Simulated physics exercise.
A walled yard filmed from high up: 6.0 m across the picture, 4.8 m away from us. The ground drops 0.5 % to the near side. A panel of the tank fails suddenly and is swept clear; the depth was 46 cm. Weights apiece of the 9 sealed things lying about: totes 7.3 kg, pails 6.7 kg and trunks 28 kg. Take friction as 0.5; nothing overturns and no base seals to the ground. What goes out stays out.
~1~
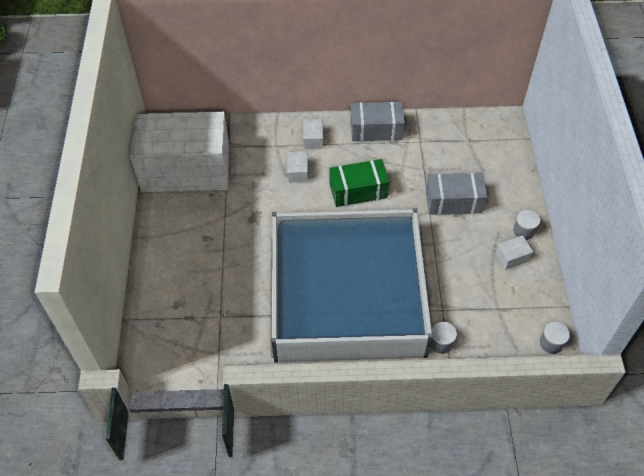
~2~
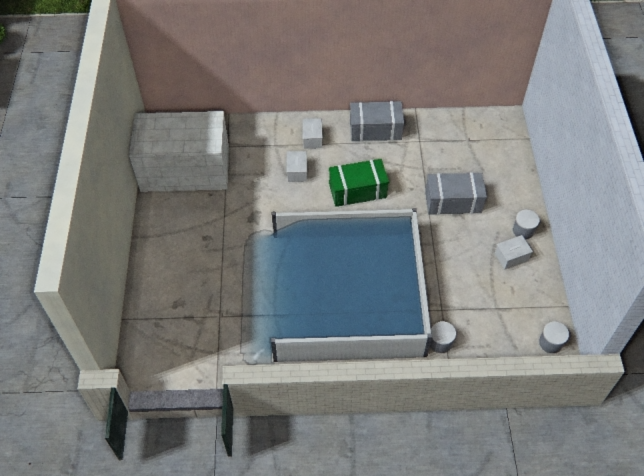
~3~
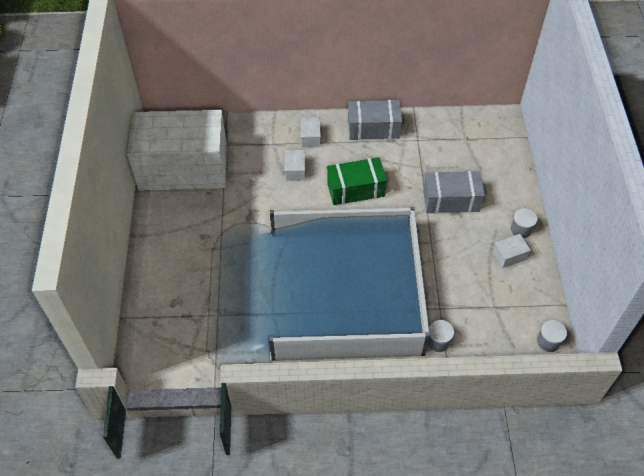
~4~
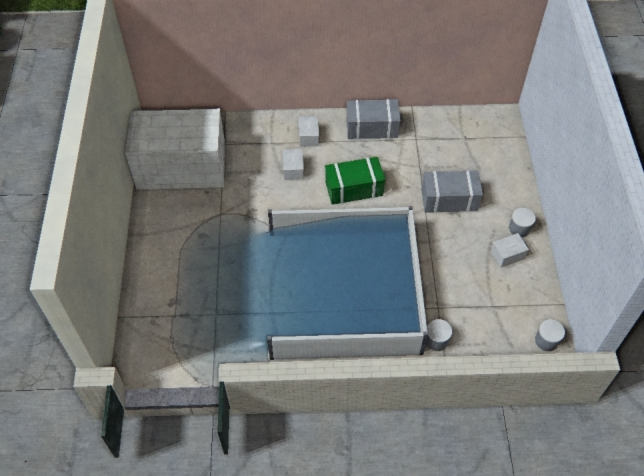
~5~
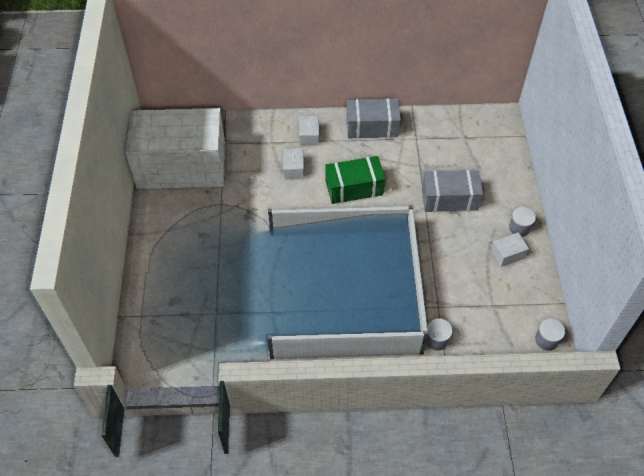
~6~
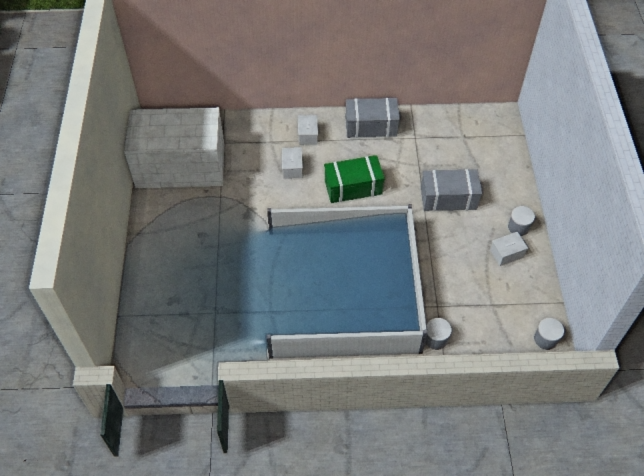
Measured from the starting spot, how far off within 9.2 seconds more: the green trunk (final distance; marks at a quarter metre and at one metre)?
Green trunk holds its place.
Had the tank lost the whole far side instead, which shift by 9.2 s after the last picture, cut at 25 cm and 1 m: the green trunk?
Then the green trunk travels far.
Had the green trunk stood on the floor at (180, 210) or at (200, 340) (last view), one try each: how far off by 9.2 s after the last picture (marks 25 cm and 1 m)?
In turn: It gets carried off; it travels far.
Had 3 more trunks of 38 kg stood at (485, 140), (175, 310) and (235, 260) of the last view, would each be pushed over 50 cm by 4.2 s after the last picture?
In turn: Less, over, more.
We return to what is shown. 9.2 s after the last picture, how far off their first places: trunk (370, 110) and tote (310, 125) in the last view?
In that order: 0 cm, 30 cm.
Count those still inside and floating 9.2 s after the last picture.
At that moment 0.
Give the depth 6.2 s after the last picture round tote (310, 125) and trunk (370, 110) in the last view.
Roughly 6 and 4 cm.
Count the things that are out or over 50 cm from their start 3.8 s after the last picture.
1 of them.
Then, 1.2 s after the last picture the green trunk is near (354, 171), 0.0 m from its start, aground; 0 of 9 are out; 0 afloat.
Then, 3.8 s after the last picture the green trunk is near (355, 171), 0.0 m from its start, aground; 0 of 9 are out; 0 afloat.
Then, 6.2 s after the last picture the green trunk is near (355, 171), 0.0 m from its start, aground; 0 of 9 are out; 0 afloat.
Then, 9.2 s after the last picture the green trunk is near (355, 171), 0.0 m from its start, aground; 0 of 9 are out; 0 afloat.
